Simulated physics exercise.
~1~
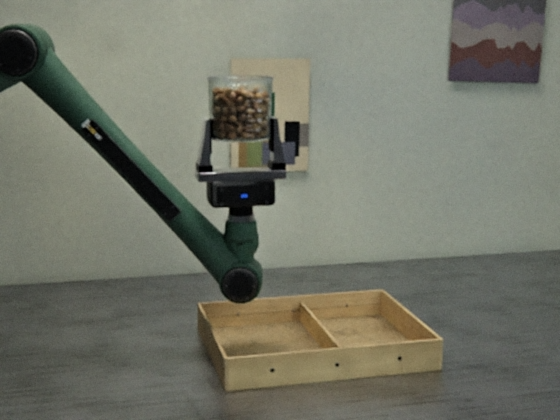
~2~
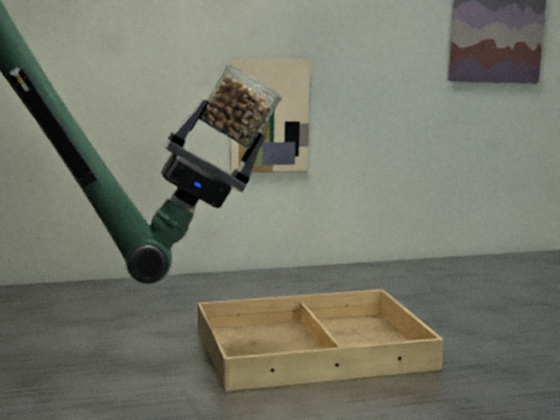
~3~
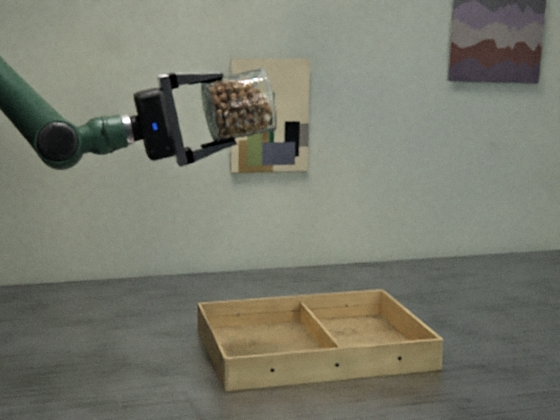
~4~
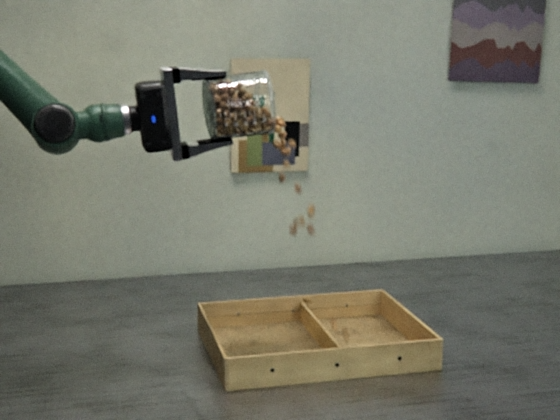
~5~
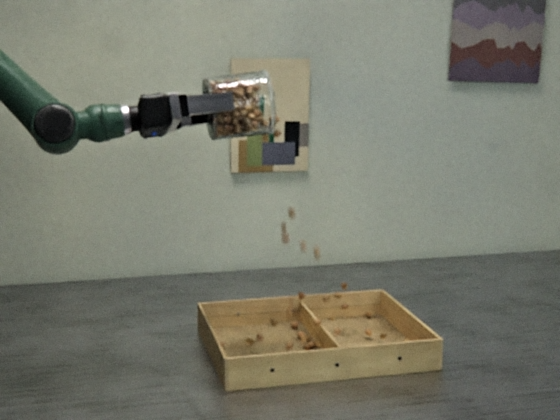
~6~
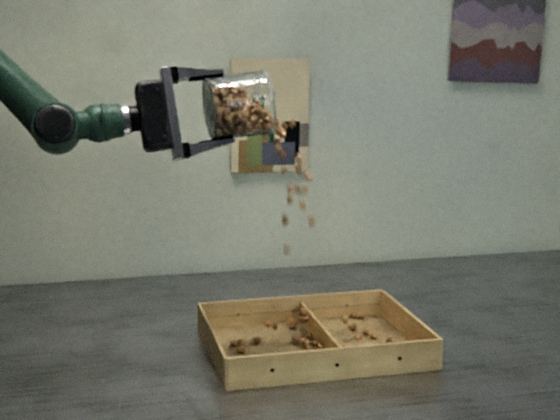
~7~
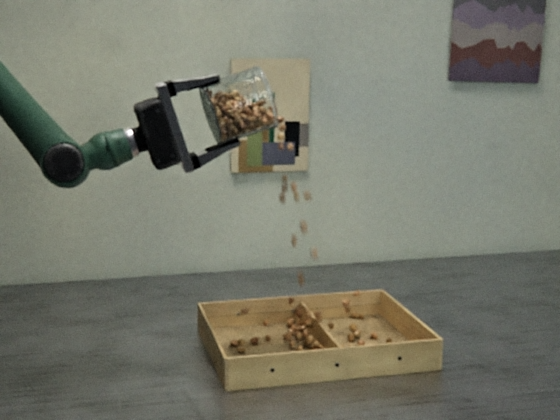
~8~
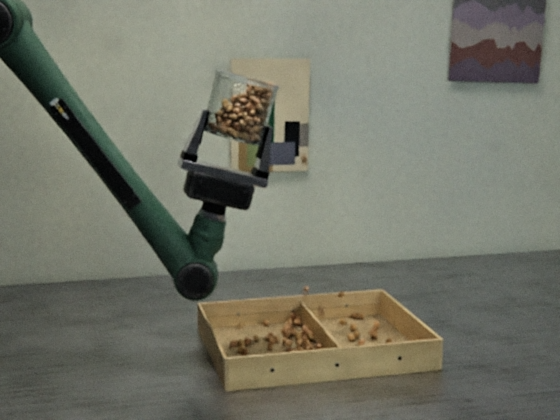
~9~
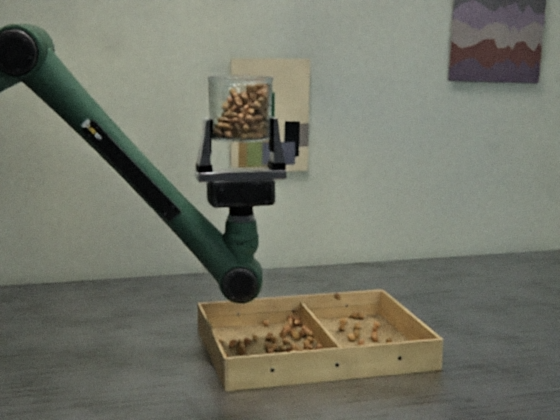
On a grey tabletop, a green robot arm tipping a clear cup, spilling some brown beans into a divided wooden tray, then righting it.
